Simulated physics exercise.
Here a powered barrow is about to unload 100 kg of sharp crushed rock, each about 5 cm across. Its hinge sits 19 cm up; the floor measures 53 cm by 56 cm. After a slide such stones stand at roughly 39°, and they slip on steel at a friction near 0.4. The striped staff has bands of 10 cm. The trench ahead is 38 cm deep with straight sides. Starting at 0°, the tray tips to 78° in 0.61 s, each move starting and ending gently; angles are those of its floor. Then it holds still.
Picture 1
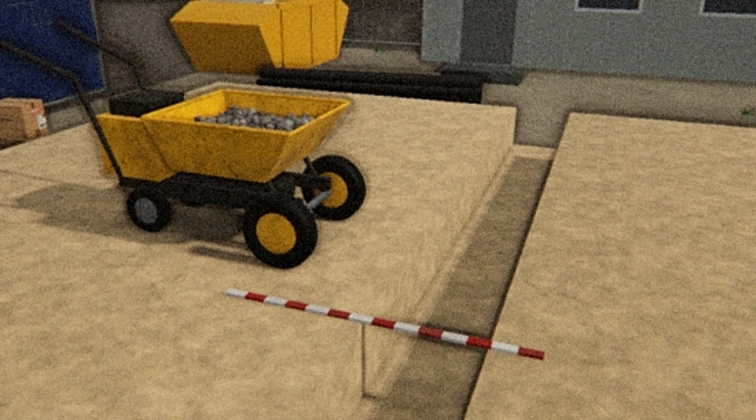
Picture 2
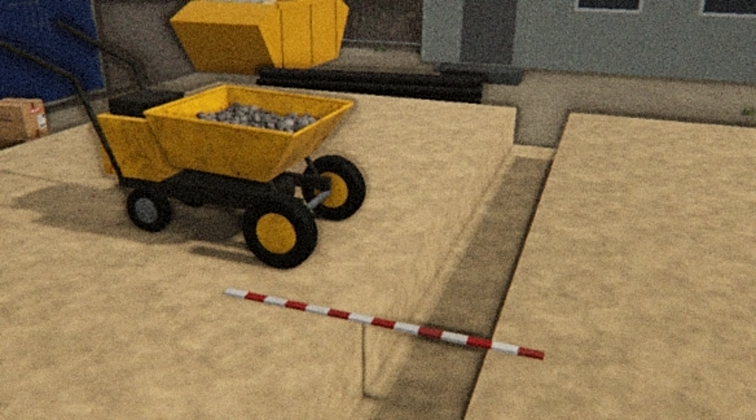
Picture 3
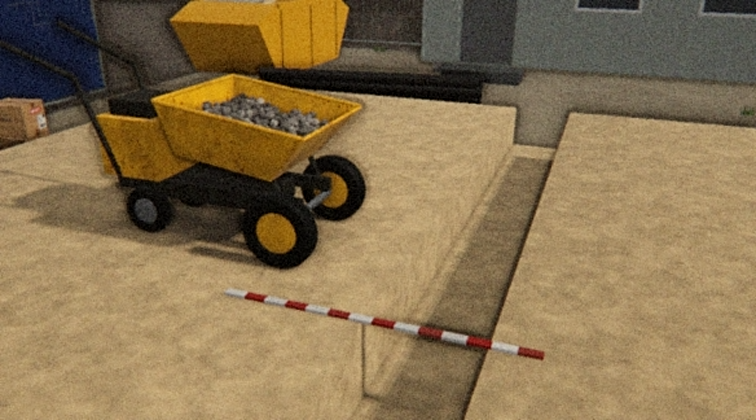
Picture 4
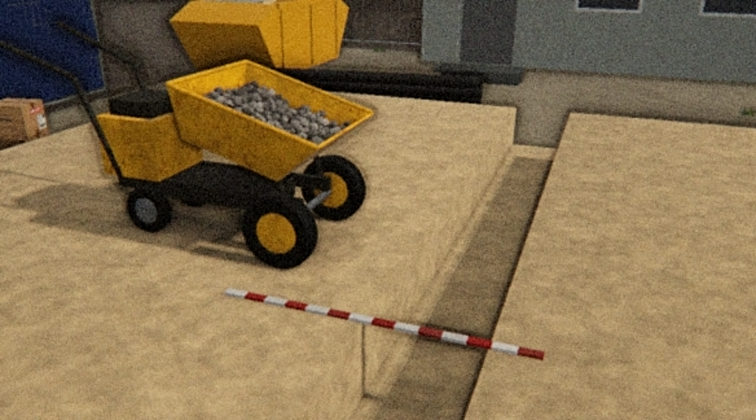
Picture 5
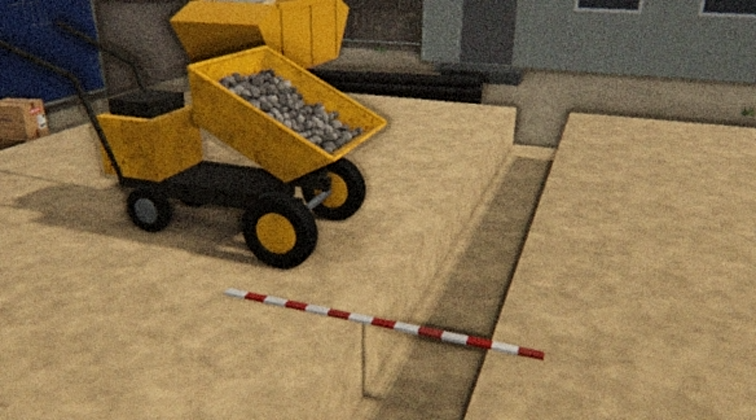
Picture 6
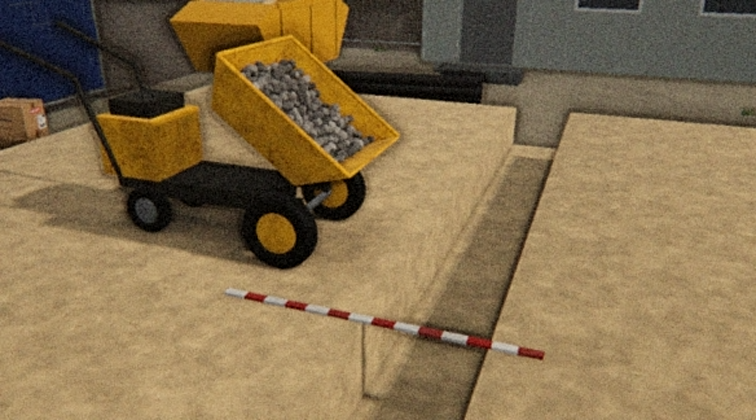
We see a yellow powered barrow loaded with grey crushed rock standing near a straight-sided trench, behind a red-and-white striped staff; its tray slowly tilts up at the back, the lip lowering toward the right, while the wheels stay still.
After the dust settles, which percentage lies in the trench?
Close to 100 in a hundred.
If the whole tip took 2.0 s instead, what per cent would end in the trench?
In that case some 100 per cent.
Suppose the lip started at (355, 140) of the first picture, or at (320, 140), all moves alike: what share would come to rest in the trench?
About 60 and 90 per cent.
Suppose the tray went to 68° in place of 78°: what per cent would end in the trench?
Then about 70 per cent.
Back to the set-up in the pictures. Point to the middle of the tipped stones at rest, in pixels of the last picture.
Around (469, 325).
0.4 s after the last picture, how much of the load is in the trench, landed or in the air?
Some 30 per cent.
Then, 0.2 s after the last picture the floor is at 66°, 100 % in the tray; the foremost stones are at (372, 196).
Then, 0.4 s after the last picture the floor is at 78°, 67 % in the tray, 32 % in the trench; the foremost stones are at (464, 276).
Then, 0.8 s after the last picture the floor is at 78°, 10 % in the tray, 1 % short of the trench, 89 % in the trench; the foremost stones are at (515, 324).
Then, 2.7 s after the last picture the floor is at 78°, 0 % in the tray, 100 % in the trench; the foremost stones are at (523, 333).
